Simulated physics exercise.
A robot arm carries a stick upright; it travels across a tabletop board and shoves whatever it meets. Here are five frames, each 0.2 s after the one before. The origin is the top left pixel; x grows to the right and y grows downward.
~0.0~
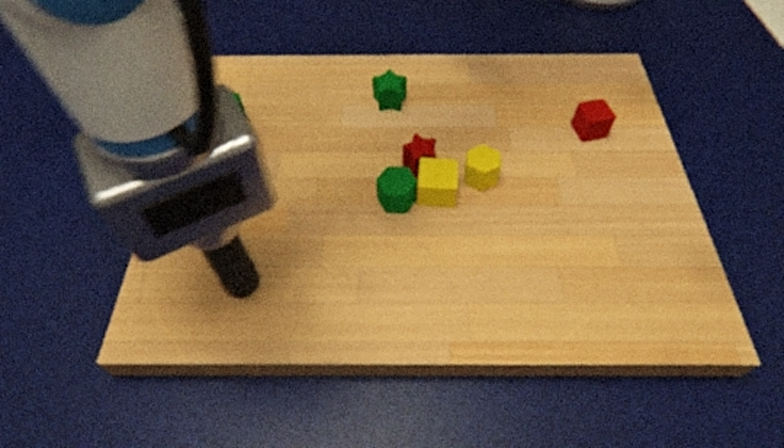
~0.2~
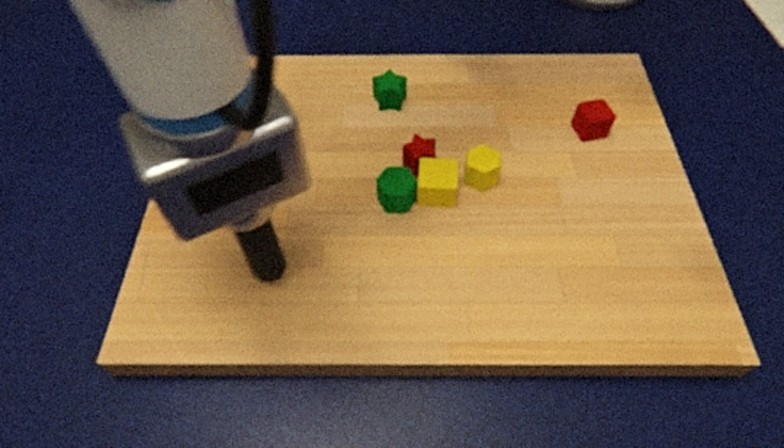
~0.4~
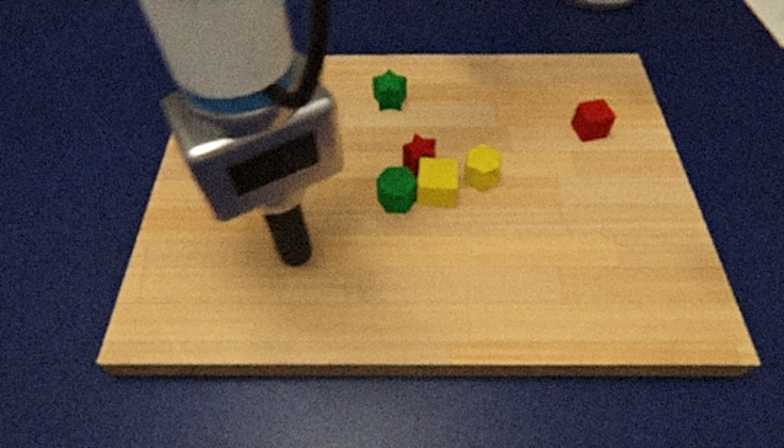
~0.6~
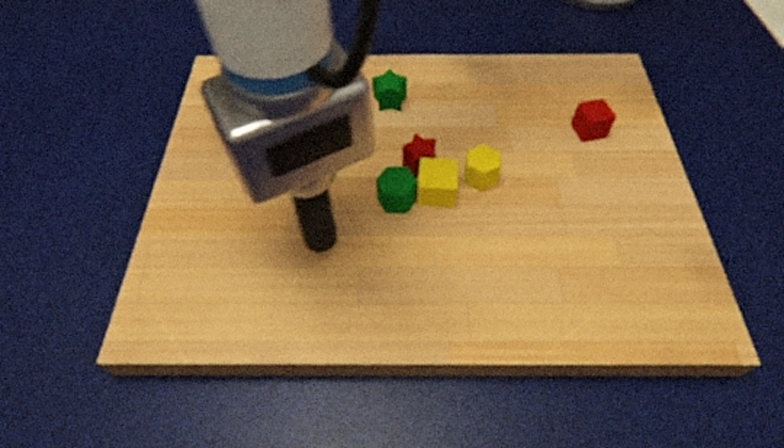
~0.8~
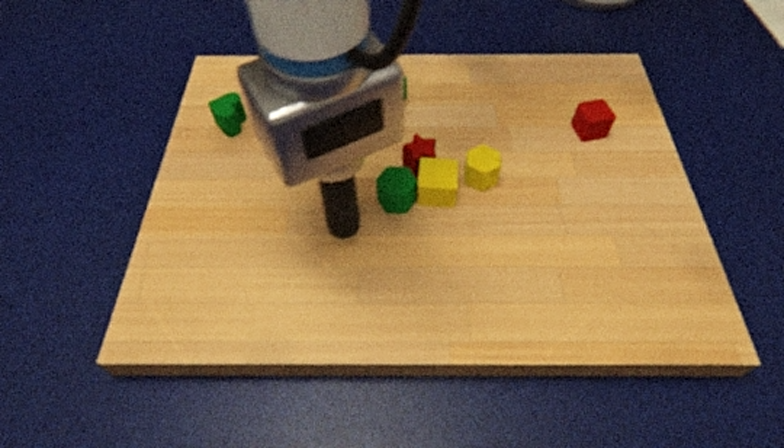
On a wooden board over a blue surface, a robot arm moved its dark stick steadily up and to the right toward a cluster of green, red and yellow blocks, which all stayed still.
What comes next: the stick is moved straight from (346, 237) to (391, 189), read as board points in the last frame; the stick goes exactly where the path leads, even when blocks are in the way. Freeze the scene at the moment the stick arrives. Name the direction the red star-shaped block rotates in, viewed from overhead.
Viewed from above, counterclockwise.
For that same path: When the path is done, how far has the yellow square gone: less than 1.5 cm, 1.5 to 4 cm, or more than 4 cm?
Ends 1.5 to 4 cm away.
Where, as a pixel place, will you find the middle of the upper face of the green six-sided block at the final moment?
I expect it at (424, 166).
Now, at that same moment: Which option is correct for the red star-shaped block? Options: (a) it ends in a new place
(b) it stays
It's a.
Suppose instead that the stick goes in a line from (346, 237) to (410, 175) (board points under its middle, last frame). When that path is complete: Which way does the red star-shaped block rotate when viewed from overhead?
The twist is anticlockwise.
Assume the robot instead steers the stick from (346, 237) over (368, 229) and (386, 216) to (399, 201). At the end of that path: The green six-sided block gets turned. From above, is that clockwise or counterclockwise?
It goes round opposite to clock hands.
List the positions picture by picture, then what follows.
Stick's lower end at (243, 284); green six-sided block at (397, 180); red star-shaped block at (421, 146); yellow square at (438, 173); yellow six-sided block at (484, 158), in the first frame.
Stick at (270, 268); blocks still, in the second frame.
Stick at (296, 253); blocks still, in the third frame.
Stick at (321, 239); blocks still, in the fourth frame.
Stick at (344, 226); green six-sided block at (397, 180); red star-shaped block at (421, 146); yellow square at (438, 173); yellow six-sided block at (484, 158), in the fifth frame.
The first path, step by step. Halfway along, stick at (369, 200); nothing pushed yet.
At the end, stick at (390, 177); green six-sided block at (424, 166), turned 30° clockwise; red star-shaped block at (427, 139), turned 25° anticlockwise; yellow square at (462, 170); yellow six-sided block at (497, 156).
